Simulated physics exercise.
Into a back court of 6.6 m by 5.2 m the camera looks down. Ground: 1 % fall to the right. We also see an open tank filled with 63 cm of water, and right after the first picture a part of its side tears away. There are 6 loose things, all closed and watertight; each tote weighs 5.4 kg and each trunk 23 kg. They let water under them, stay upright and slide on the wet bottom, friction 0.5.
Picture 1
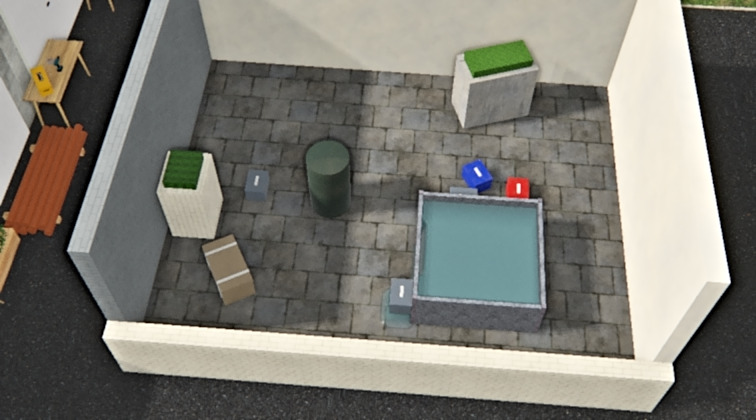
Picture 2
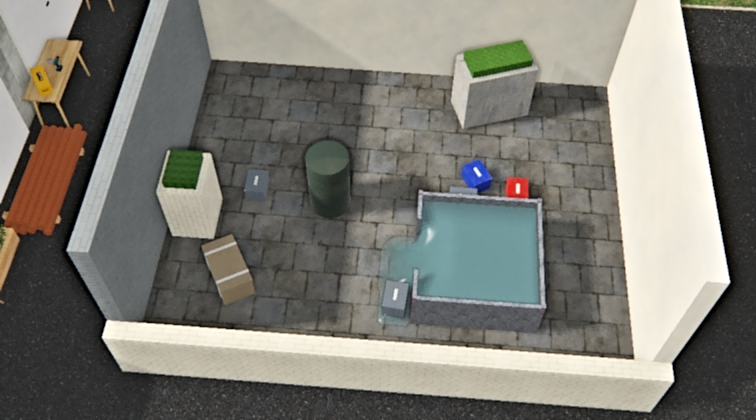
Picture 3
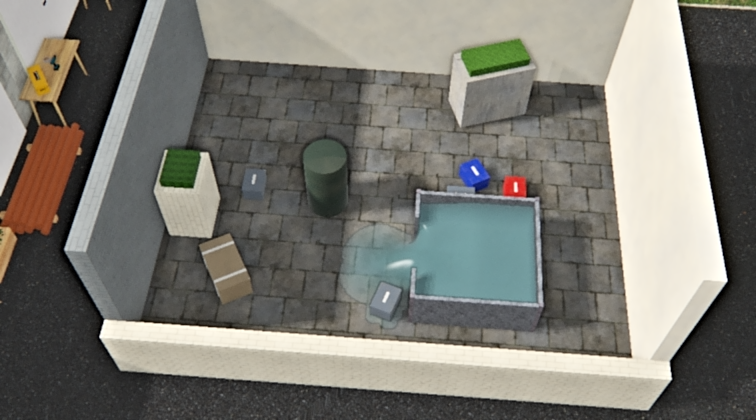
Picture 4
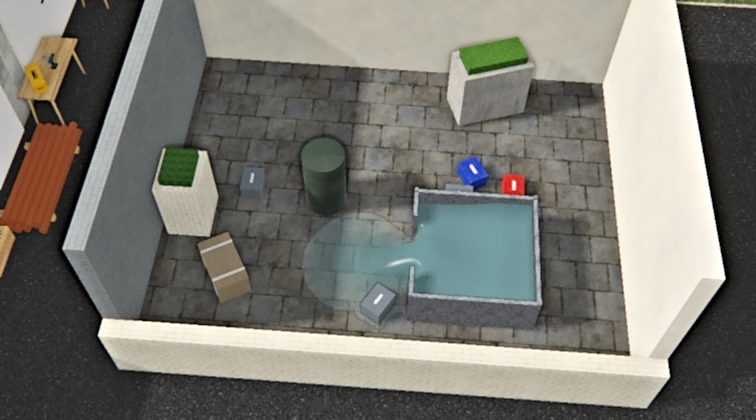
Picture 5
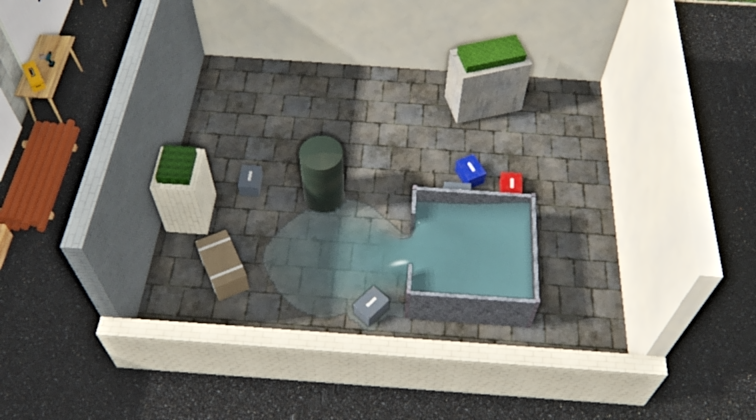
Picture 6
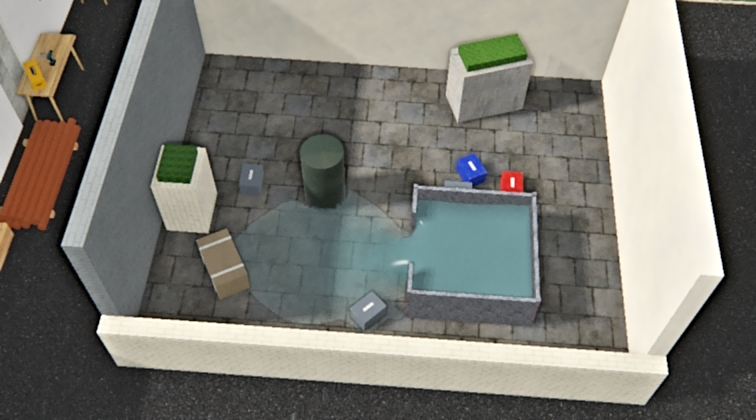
Water pours from a torn left side of a square, grey-walled tank in a paved back court, seen from high above and enclosed by pale walls. Blue and red totes sit behind the tank, with a dark green barrel, grass-topped planters, a brown slatted item and grey boxes around. The pool fans leftward past the barrel's foot toward the brown item, the nearest grey box shifts left and turns, and the view drifts very slightly.
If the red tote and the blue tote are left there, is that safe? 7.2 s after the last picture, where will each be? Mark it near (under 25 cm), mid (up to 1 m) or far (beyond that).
Red tote - near; blue tote - near.
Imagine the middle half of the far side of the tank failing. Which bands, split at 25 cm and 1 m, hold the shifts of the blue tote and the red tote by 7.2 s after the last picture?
In that case the blue tote winds up well away while the red tote creeps a small distance.
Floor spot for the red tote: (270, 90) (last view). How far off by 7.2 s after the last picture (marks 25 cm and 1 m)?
Observed: Object goes well off.
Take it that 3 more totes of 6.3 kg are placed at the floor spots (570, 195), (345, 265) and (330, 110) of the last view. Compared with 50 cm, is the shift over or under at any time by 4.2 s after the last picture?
From first to last: Does not reach it, surpasses it, does not reach it.
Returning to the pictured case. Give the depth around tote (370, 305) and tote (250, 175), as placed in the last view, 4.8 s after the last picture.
Close to 5 and 6 centimetres.
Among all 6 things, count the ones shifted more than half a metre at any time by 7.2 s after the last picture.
3.
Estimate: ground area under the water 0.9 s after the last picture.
Around 12 m2 of it.
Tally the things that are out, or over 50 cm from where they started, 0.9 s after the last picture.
2.
Then, 0.9 s after the last picture the red tote is near (513, 183), 0.0 m from its start, aground; the blue tote is near (472, 166), 0.0 m from its start, aground; 0 afloat.
Then, 2.8 s after the last picture the red tote is near (513, 183), 0.0 m from its start, aground; the blue tote is near (472, 166), 0.0 m from its start, aground; 1 afloat.
Then, 4.8 s after the last picture the red tote is near (513, 183), 0.0 m from its start, aground; the blue tote is near (472, 166), 0.0 m from its start, aground; 2 afloat.
Then, 7.2 s after the last picture the red tote is near (513, 183), 0.0 m from its start, aground; the blue tote is near (473, 167), 0.0 m from its start, aground; 2 afloat.
